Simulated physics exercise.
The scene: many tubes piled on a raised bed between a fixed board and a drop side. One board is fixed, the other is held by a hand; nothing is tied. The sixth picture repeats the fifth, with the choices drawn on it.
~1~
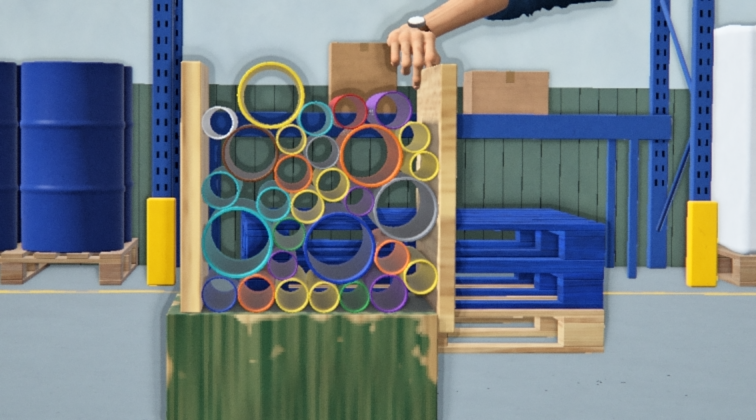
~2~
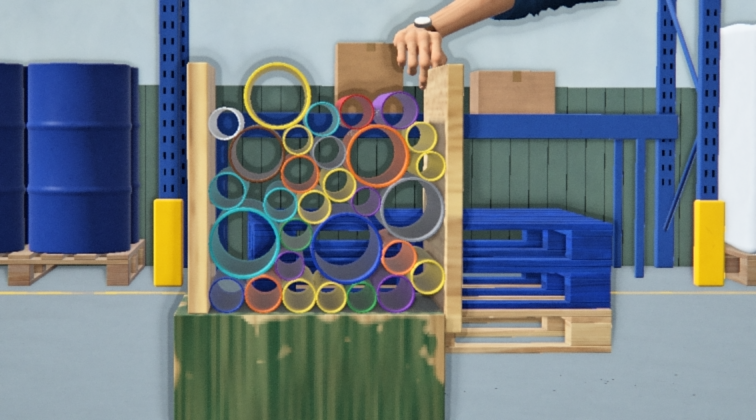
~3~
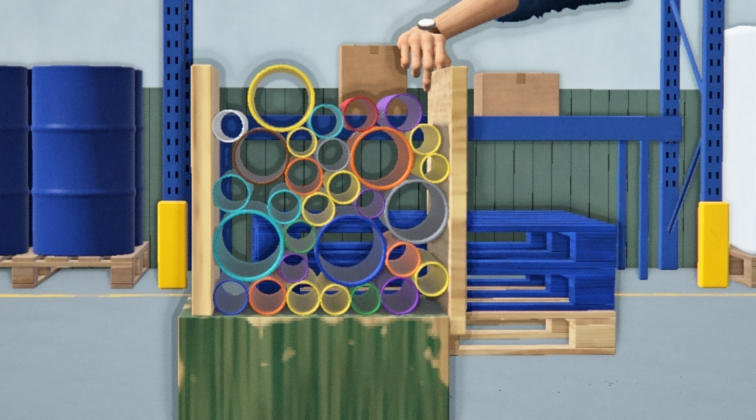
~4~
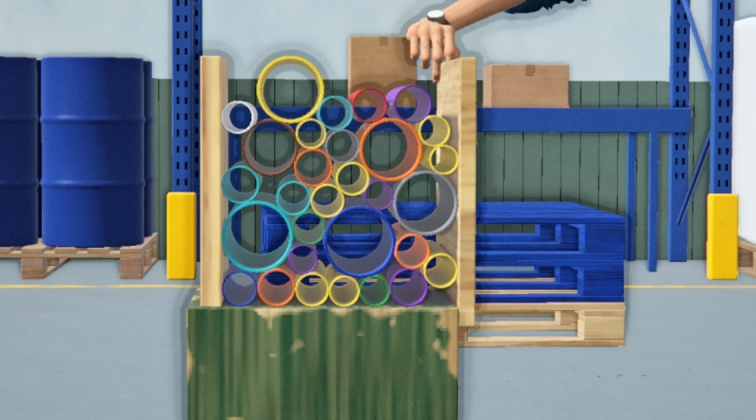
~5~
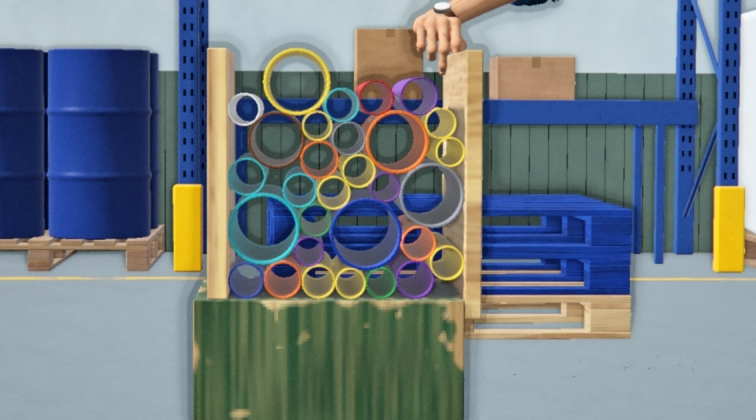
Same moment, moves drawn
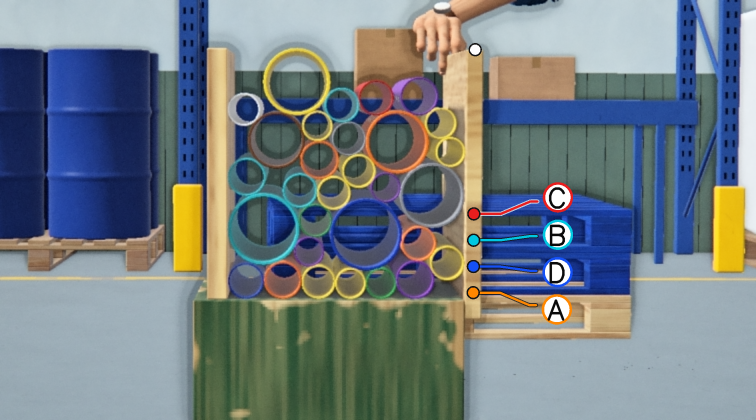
A hand held the top of the right side board beside a stack of colourful tubes on a green block, and nothing moved apart from the whole view shifting slightly.
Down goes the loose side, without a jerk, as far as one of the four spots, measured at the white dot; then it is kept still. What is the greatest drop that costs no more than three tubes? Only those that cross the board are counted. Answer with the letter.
It can be let down to C.
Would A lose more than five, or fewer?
More than five.
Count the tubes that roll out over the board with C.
With C, three.
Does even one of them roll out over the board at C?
Yes, at C.
On the marked copy, A at (473, 293); B at (474, 240); C at (474, 214); D at (474, 266); the white dot at (475, 50).
With C. Early on, top of the board (465, 120).
Further on, top of the board (465, 199).
At the end, top of the board (465, 213), three out over the board.
As for the rest, A more than three out over the board; B more than three out over the board; D more than three out over the board.
